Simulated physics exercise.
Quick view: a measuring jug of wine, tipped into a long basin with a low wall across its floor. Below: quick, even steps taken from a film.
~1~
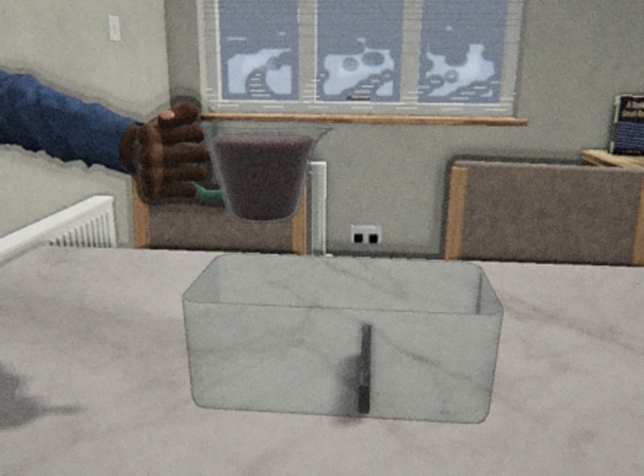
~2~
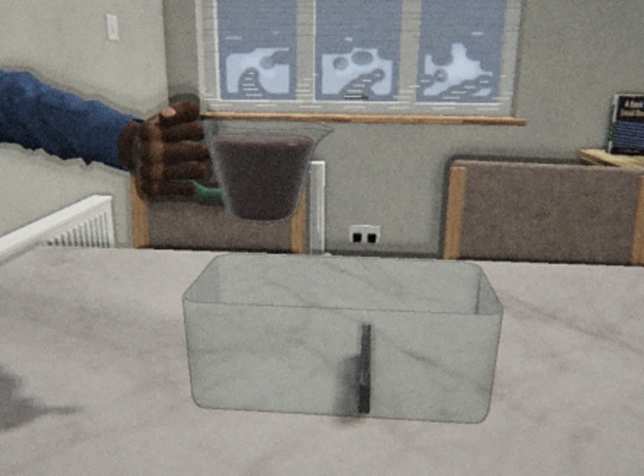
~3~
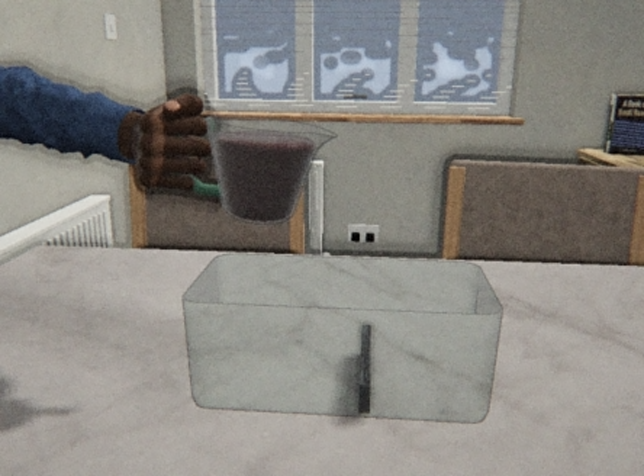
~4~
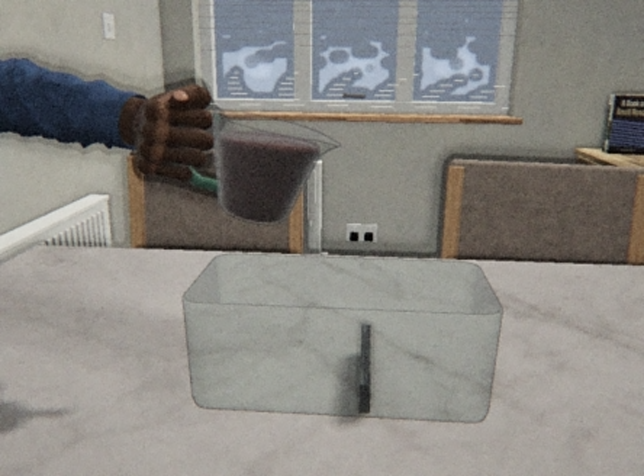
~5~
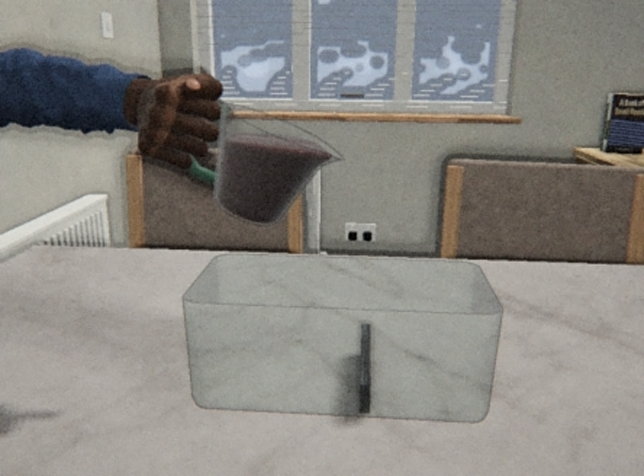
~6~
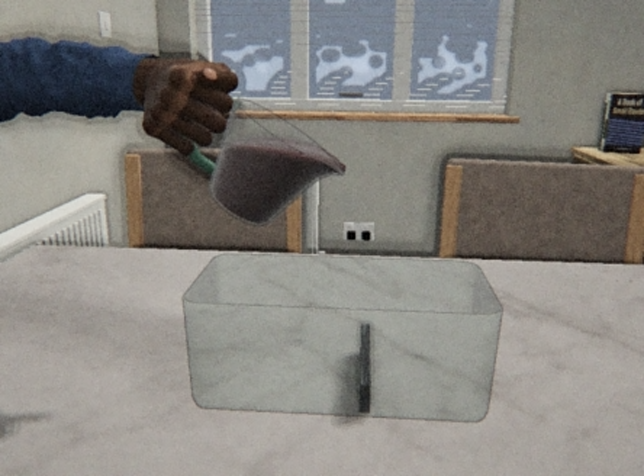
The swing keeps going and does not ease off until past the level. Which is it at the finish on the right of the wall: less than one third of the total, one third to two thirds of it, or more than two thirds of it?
At the finish the right of the wall has one third to two thirds of the total.
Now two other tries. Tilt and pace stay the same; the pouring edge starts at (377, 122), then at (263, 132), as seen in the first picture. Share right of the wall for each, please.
First try: Near 85 percent; second try: Near 10 percent.
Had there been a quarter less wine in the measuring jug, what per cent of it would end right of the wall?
I'd put it at some 35 %.
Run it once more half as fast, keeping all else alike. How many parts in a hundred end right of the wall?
About 70 per cent would end up there.
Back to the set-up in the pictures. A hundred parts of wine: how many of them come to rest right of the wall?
Roughly 50 percent of it.
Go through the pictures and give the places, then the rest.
Tilt 0°; pouring edge (334, 127); surface from (213, 136) to (316, 139); the long basin's rim runs from (201, 276) to (490, 288); the wall's top is at (366, 353), in the first picture.
Tilt 1°; pouring edge (335, 129); surface from (213, 136) to (316, 139), in the second picture.
Tilt 6°; pouring edge (338, 135); surface from (216, 134) to (317, 143), in the third picture.
Tilt 13°; pouring edge (342, 144); surface from (221, 133) to (323, 147), in the fourth picture.
Tilt 22°; pouring edge (345, 158); surface from (224, 137) to (332, 151), in the fifth picture.
Tilt 33°; pouring edge (346, 174); surface from (224, 146) to (339, 163); 1 per cent is over the edge, in the sixth picture.
A moment on, the measuring jug is tipped on its side and 36 per cent is still to pour, 7 is left of the wall and 31 right of it.
Next, the measuring jug is tipped right over and 4 per cent is still to pour, 39 is left of the wall and 49 right of it.
Then the measuring jug is tipped right over and 0 per cent is still to pour, 48 is left of the wall and 49 right of it.
Later the measuring jug is tipped right over and 0 per cent is still to pour, 49 is left of the wall and 50 right of it.
Finally, 49 per cent lies left of the wall, 50 right of it and 2 outside.
